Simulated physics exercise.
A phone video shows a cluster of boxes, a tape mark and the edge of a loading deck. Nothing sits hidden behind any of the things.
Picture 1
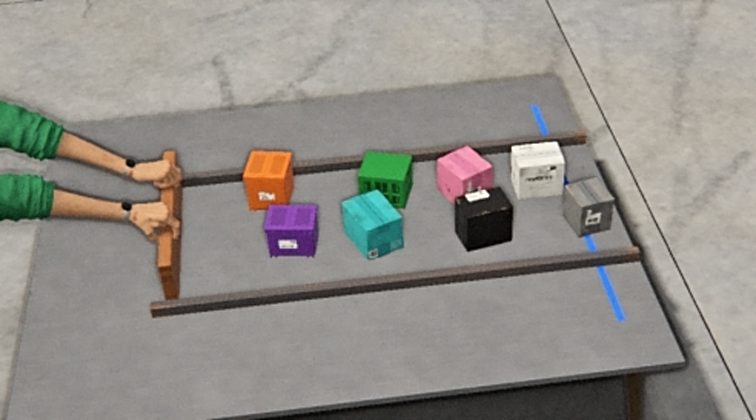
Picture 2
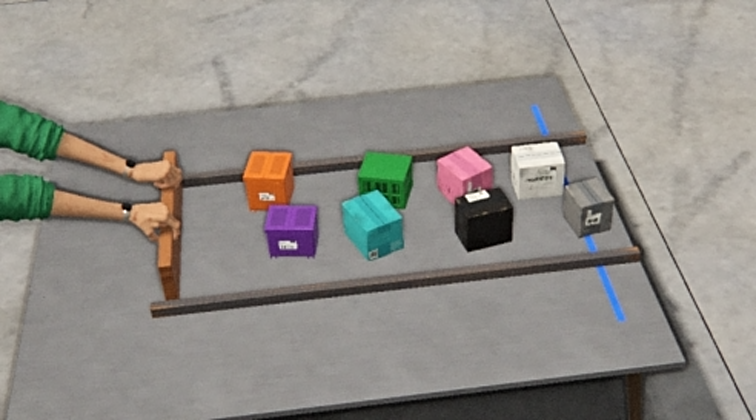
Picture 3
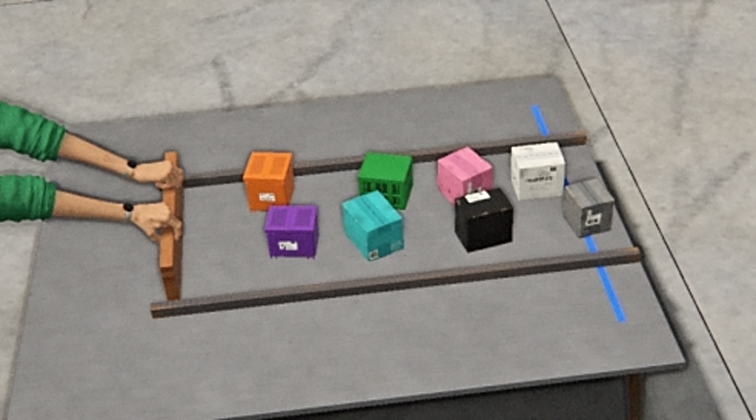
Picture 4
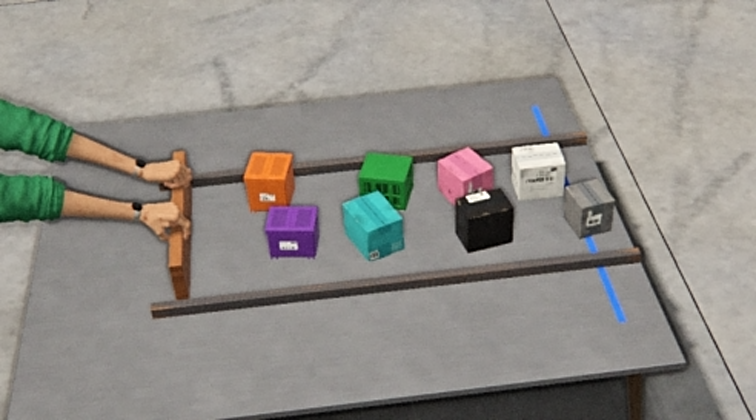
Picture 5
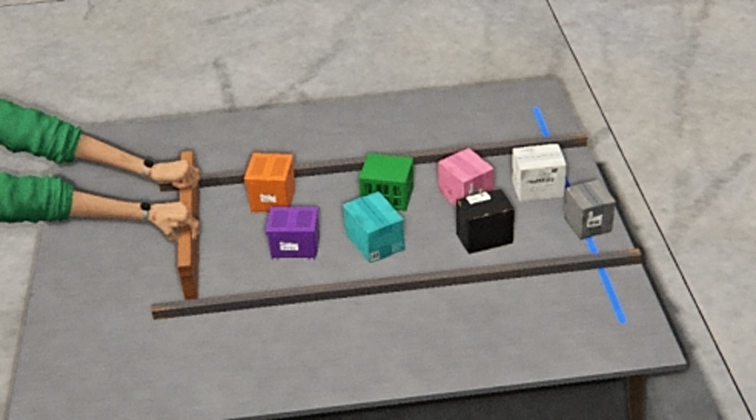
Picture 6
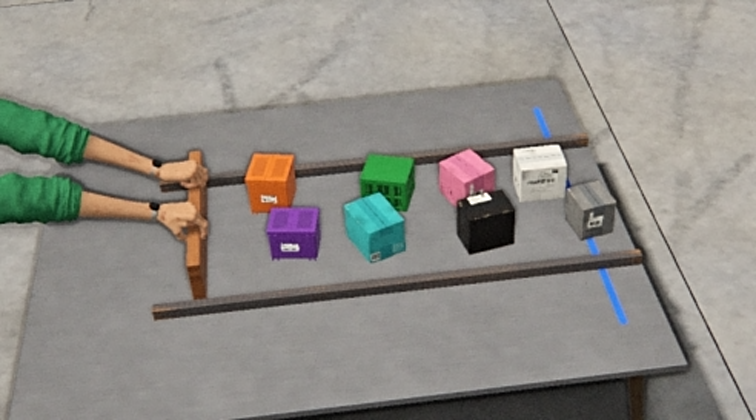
A wooden plank, gripped by two hands in green sleeves, rests at the left end of two rails on a grey deck, then slides slowly a short way right. The orange, purple, green, turquoise, pink, black, white and grey boxes ahead stay essentially still, with a gap remaining before them.
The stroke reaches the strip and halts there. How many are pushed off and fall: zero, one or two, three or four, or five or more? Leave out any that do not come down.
The ones that plunge will number five or more.
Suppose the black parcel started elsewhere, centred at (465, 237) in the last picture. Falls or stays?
Starting there, it falls away.
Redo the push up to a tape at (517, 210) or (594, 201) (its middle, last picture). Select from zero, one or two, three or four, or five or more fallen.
Count per tape, in the order given: Three or four, then at least five.
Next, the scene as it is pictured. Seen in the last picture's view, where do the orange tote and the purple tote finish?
Orange tote: About (581, 149); purple tote: About (604, 197).
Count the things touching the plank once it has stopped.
Count: 2.
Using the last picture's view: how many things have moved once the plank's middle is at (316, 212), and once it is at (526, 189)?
Tally: 3; 8.
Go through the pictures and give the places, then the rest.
The first frame shows grey parcel (588, 208); white parcel (537, 171); black parcel (484, 219); plank (171, 225); tape (573, 200).
The second frame shows white parcel (537, 171); turquoise parcel (373, 226).
The third frame shows black parcel (484, 220); orange tote (270, 183).
The fourth frame shows grey parcel (589, 209); green crate (387, 181).
The fifth frame shows white parcel (539, 173); purple tote (294, 233).
The sixth frame shows grey parcel (590, 211); white parcel (540, 174); black parcel (486, 222); plank (198, 225); tape (575, 203).
Early on, none off yet; grey parcel at rest near (590, 211); white parcel at rest near (540, 174); black parcel at rest near (486, 222).
A while later, none off yet; grey parcel at rest near (590, 211); white parcel travelled a little near (556, 172); black parcel travelled about its own width near (533, 221).
Further along, two off so far; grey parcel down on the ground near (670, 312); white parcel down on the ground near (656, 266); black parcel travelled well along near (628, 211).
Finally, the number that fall off is five or more; lost, turquoise parcel, green crate, pink parcel, black parcel, white parcel and grey parcel.
